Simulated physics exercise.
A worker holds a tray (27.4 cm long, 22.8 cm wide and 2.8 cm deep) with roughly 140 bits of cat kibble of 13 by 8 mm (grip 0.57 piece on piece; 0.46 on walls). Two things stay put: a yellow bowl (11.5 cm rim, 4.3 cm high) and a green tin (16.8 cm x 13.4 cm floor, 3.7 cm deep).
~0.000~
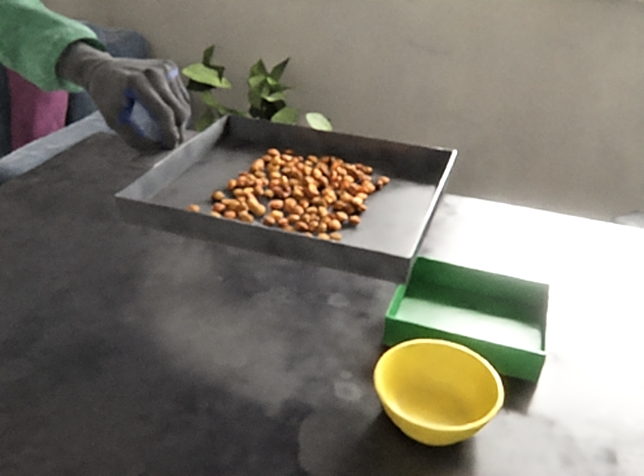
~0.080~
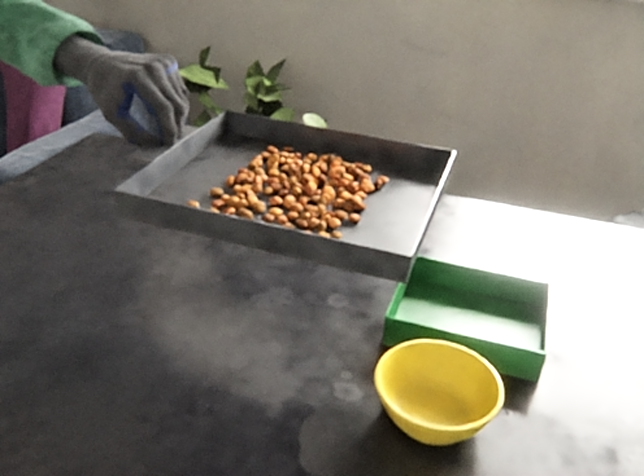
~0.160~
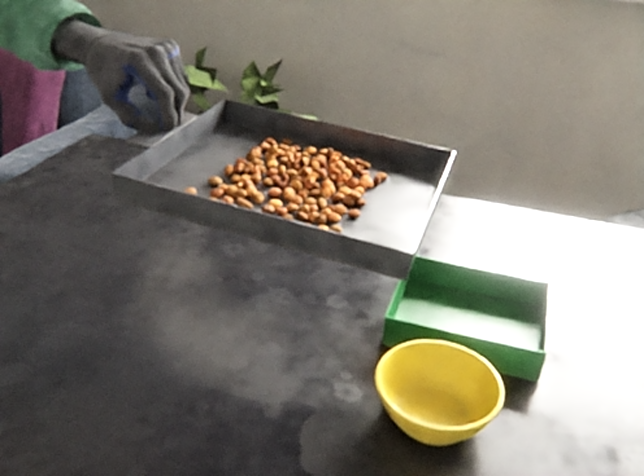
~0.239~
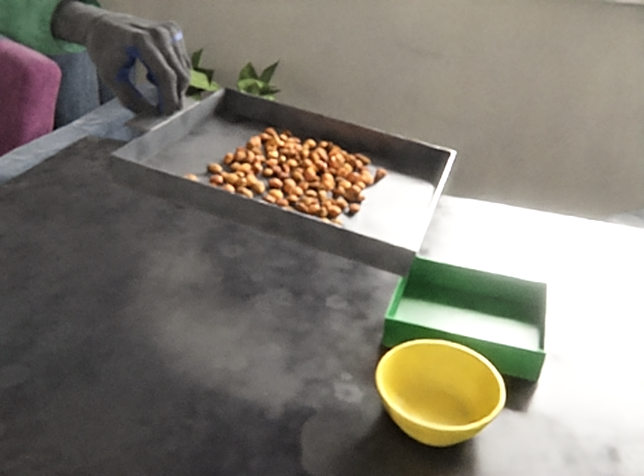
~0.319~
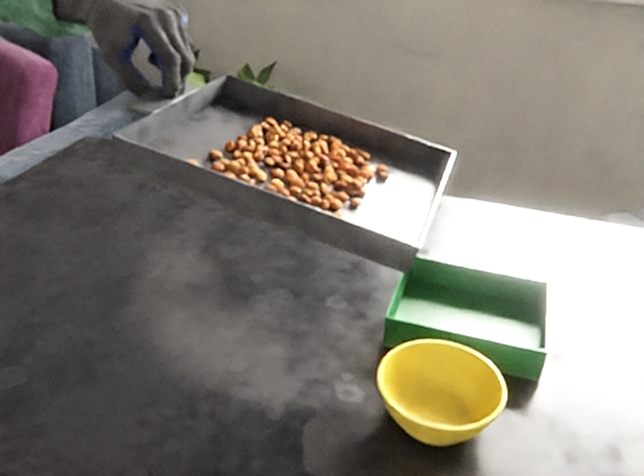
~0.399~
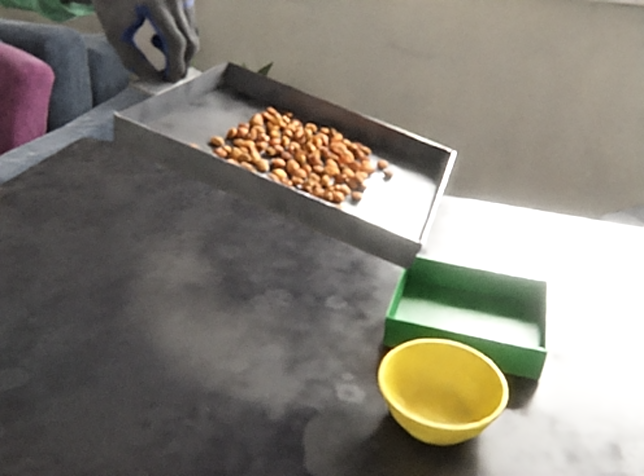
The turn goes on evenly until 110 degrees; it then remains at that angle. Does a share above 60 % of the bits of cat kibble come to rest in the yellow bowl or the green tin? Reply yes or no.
Yes.
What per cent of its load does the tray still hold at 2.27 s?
Roughly 60 %.
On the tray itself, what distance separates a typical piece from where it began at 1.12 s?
11 cm.
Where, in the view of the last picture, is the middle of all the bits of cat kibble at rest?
I'd say close to (486, 321).
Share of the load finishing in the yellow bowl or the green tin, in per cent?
Share: Approx. 85 per cent.
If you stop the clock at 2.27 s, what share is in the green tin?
By that moment: Close to 20 in a hundred.
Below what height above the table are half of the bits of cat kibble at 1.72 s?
My estimate would be around 22 cm.
Then, at 1.12 s, tilt 46 degrees; tray 100 %; middle of all pieces on or above the table near (416, 159).
After 1.72 s, tilt 72 degrees; tray 100 %; middle of all pieces on or above the table near (438, 153).
After 2.27 s, tilt 96 degrees; tray 60 %, green tin 20 %, in the air 20 %; middle of all pieces on or above the table near (471, 212).
After 2.80 s, tilt 110 degrees; outside 10 %, green tin 80 %, in the air 10 %; middle of all pieces on or above the table near (488, 312).
By 3.7 s all is still; outside 15 %, green tin 85 %.
